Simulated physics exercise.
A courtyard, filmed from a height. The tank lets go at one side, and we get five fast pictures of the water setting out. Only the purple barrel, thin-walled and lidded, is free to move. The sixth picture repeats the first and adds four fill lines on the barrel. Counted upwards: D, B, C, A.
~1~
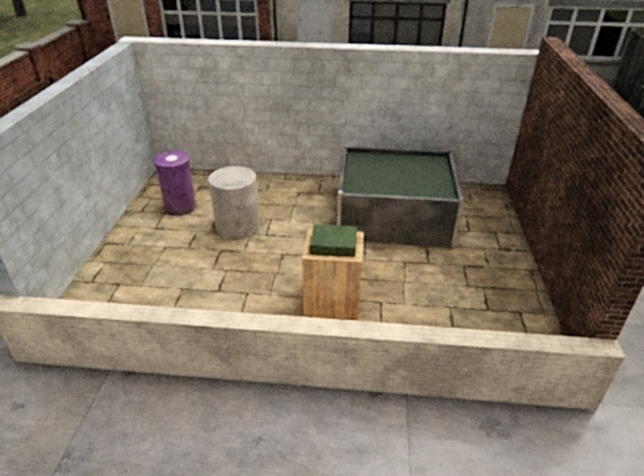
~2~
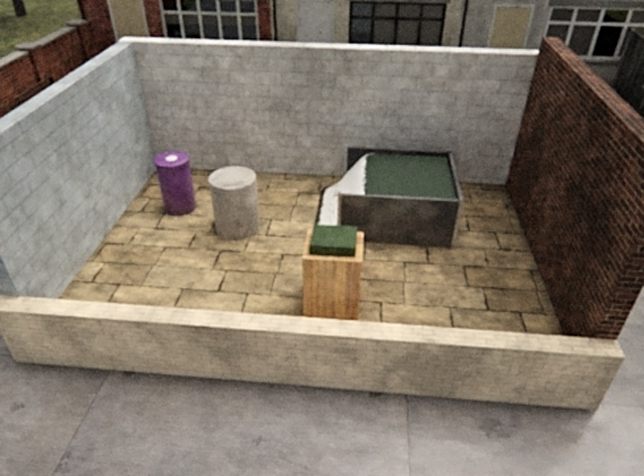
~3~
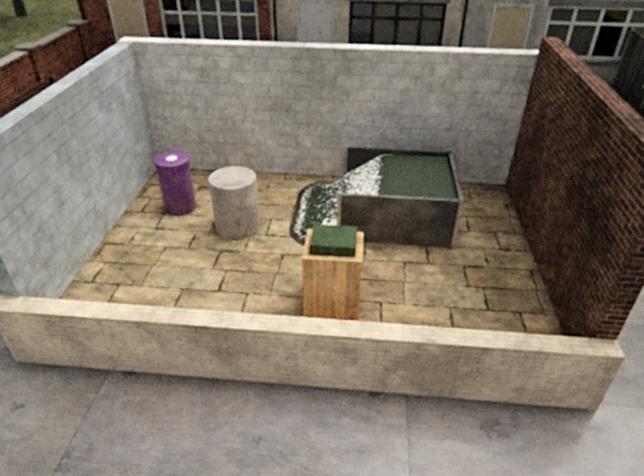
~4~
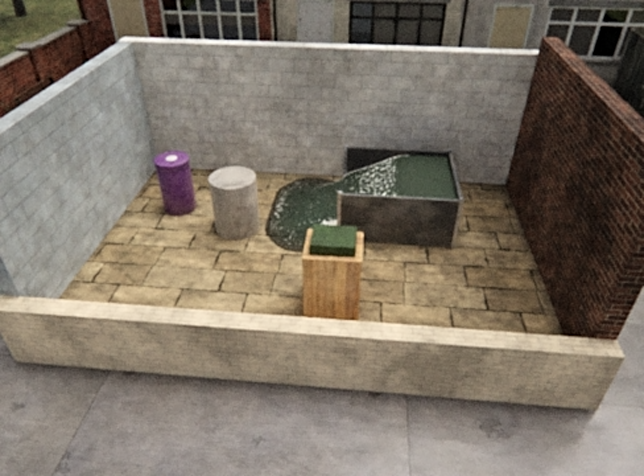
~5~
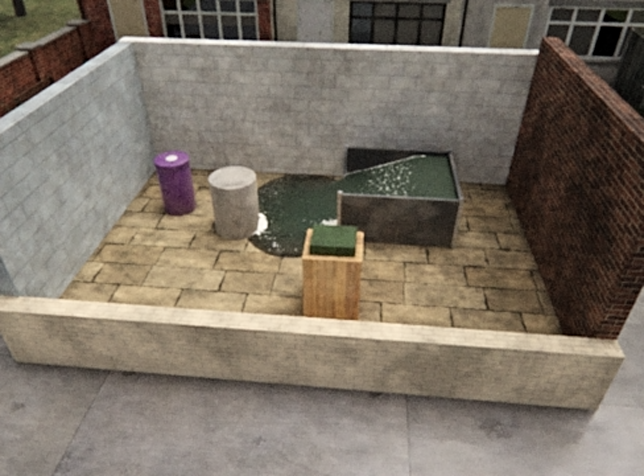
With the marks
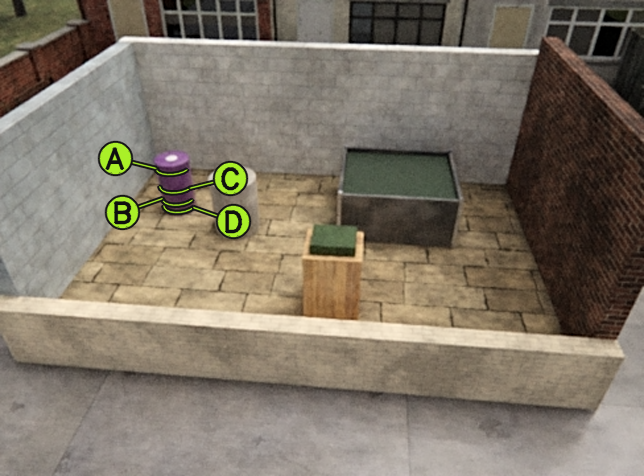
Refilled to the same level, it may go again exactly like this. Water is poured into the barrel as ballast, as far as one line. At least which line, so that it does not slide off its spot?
C will do.
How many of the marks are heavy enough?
Two.
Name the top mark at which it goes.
B.
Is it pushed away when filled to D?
Yes.
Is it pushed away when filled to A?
No, not at all.
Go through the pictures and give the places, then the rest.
Lid of the purple barrel at (171, 159); tank full, its middle at (398, 176), in the first picture.
In the second picture, 2 % of the ground wet, in view closest to the barrel at (330, 187).
In the third picture, 5 % of the ground wet, in view closest to the barrel at (298, 216).
In the fourth picture, 9 % of the ground wet, in view closest to the barrel at (279, 211).
Lid of the purple barrel at (171, 159); 13 % of the ground wet, in view closest to the barrel at (280, 204), in the fifth picture.
On the marked copy, A at (167, 174); B at (173, 205); C at (171, 192); D at (175, 212); from the bottom up D, B, C, A.
If A is chosen, it does not move.
If B is chosen, it is pushed about its own width away.
If C is chosen, it does not move.
If D is chosen, it is pushed about 8 times its own width away.
